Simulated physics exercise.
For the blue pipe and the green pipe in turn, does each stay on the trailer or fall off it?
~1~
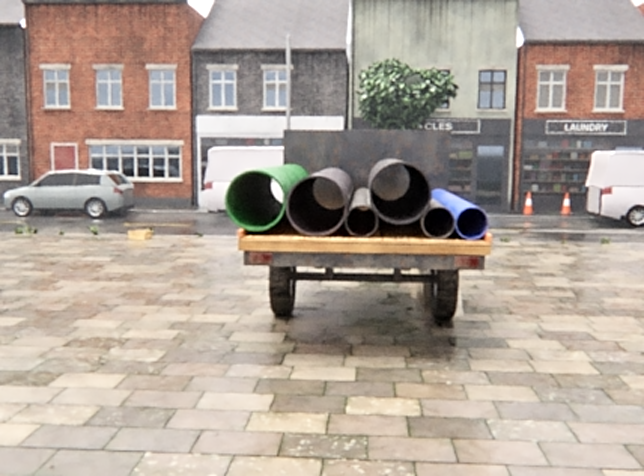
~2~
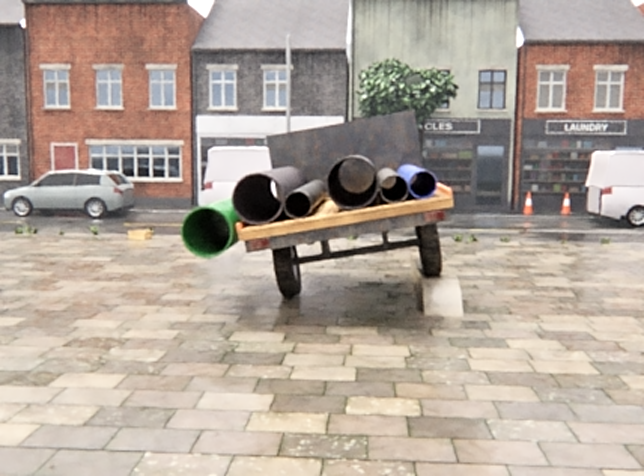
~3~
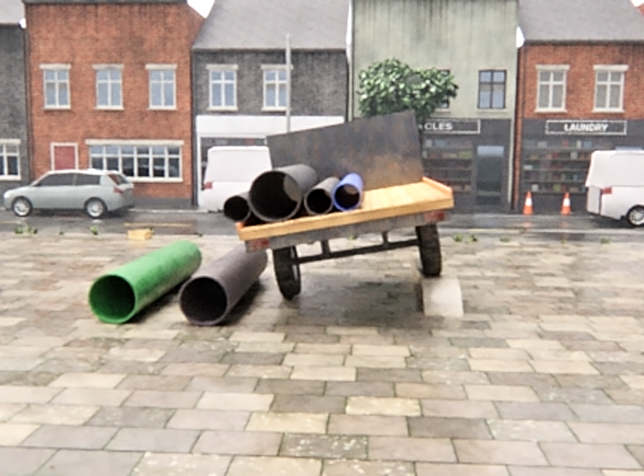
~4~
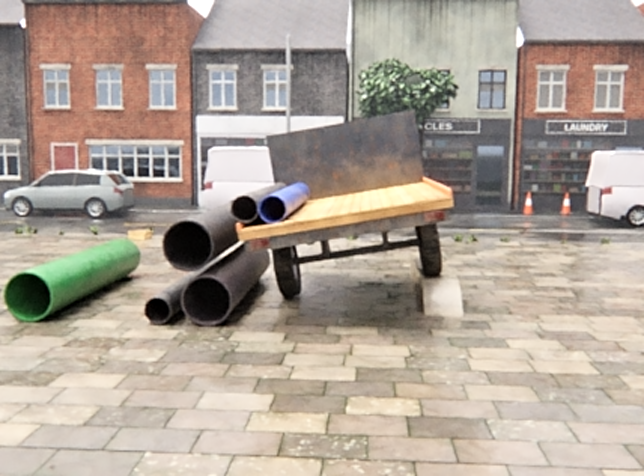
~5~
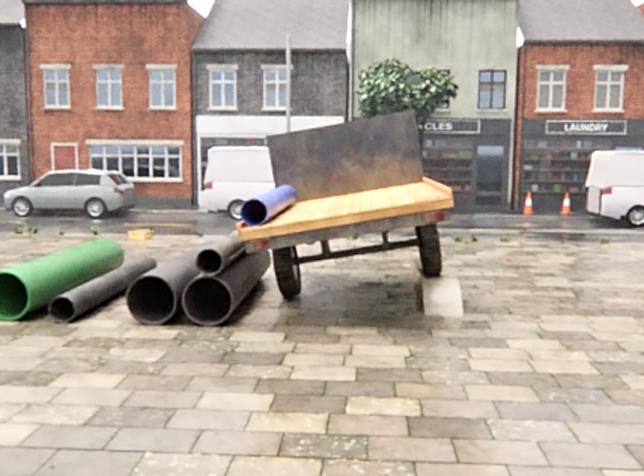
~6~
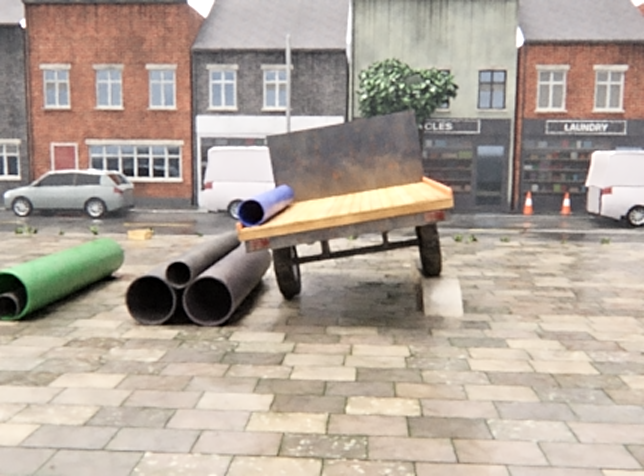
The blue pipe stays on the tilted trailer, near its left edge. The green pipe drops off the left side and ends up on the paving.
On street paving, a trailer tips left and drops all its pipes except the blue one.
